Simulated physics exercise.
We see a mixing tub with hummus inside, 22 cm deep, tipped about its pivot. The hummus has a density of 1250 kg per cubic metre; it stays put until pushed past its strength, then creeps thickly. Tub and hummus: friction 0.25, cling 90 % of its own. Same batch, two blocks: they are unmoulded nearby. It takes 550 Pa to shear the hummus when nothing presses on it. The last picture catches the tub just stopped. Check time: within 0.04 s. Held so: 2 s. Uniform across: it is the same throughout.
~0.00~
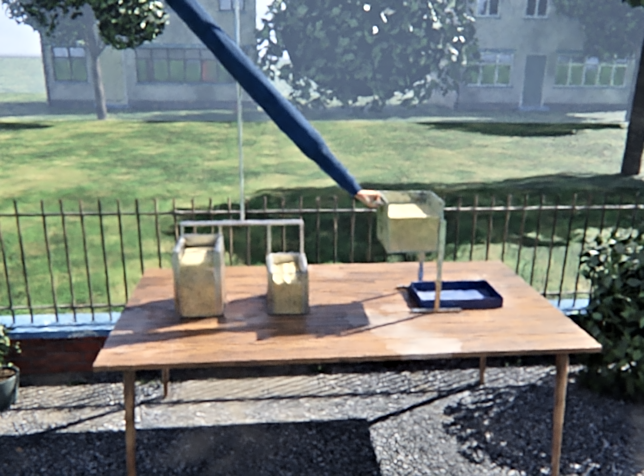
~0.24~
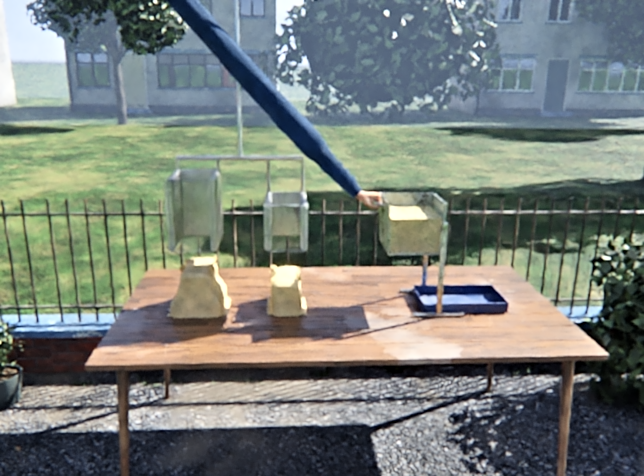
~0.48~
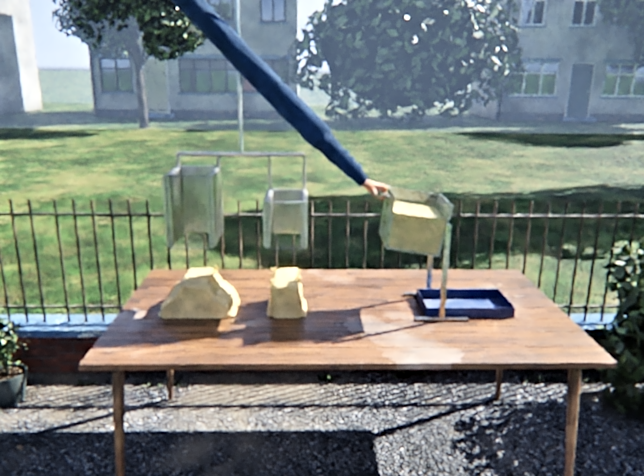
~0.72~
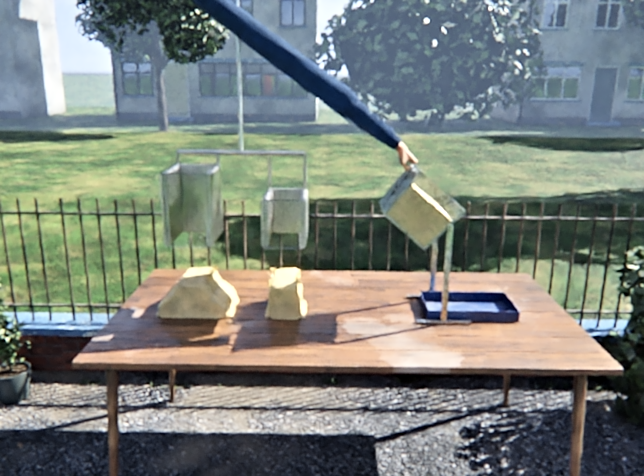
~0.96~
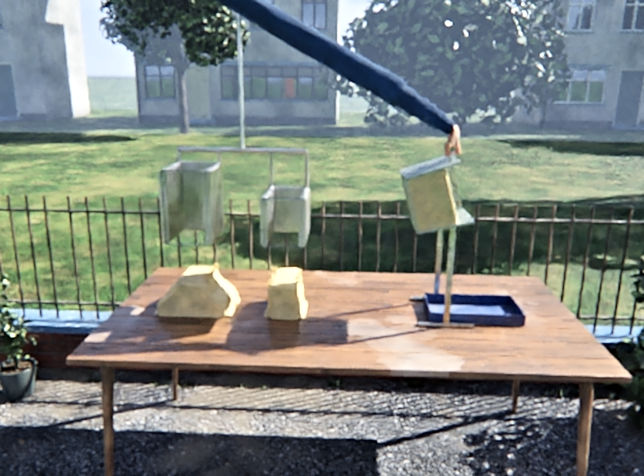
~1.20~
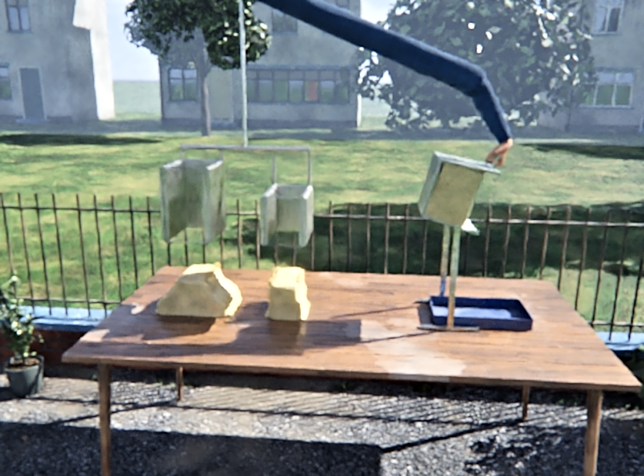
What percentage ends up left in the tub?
About 35 %.
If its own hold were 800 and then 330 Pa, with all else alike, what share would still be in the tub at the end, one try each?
You'd see 45 percent the first time and 25 percent the second.
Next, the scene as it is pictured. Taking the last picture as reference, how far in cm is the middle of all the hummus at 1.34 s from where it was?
Some 6 cm.
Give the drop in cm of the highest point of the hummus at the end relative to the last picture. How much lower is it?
About 17 cm.
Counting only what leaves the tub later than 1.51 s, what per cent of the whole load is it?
About 12 percent.
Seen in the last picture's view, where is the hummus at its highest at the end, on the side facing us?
The highest point sits at around (447, 206).
After 1.34 s, the tub is at 105 degrees and holds 99 %.
After 1.51 s, the tub is at 105 degrees and holds 47 %.
After 1.68 s, the tub is at 105 degrees and holds 36 %.
After 1.85 s, the tub is at 105 degrees and holds 35 %.
After 3.20 s, at the end, the tub is at 105 degrees and holds 35 %.
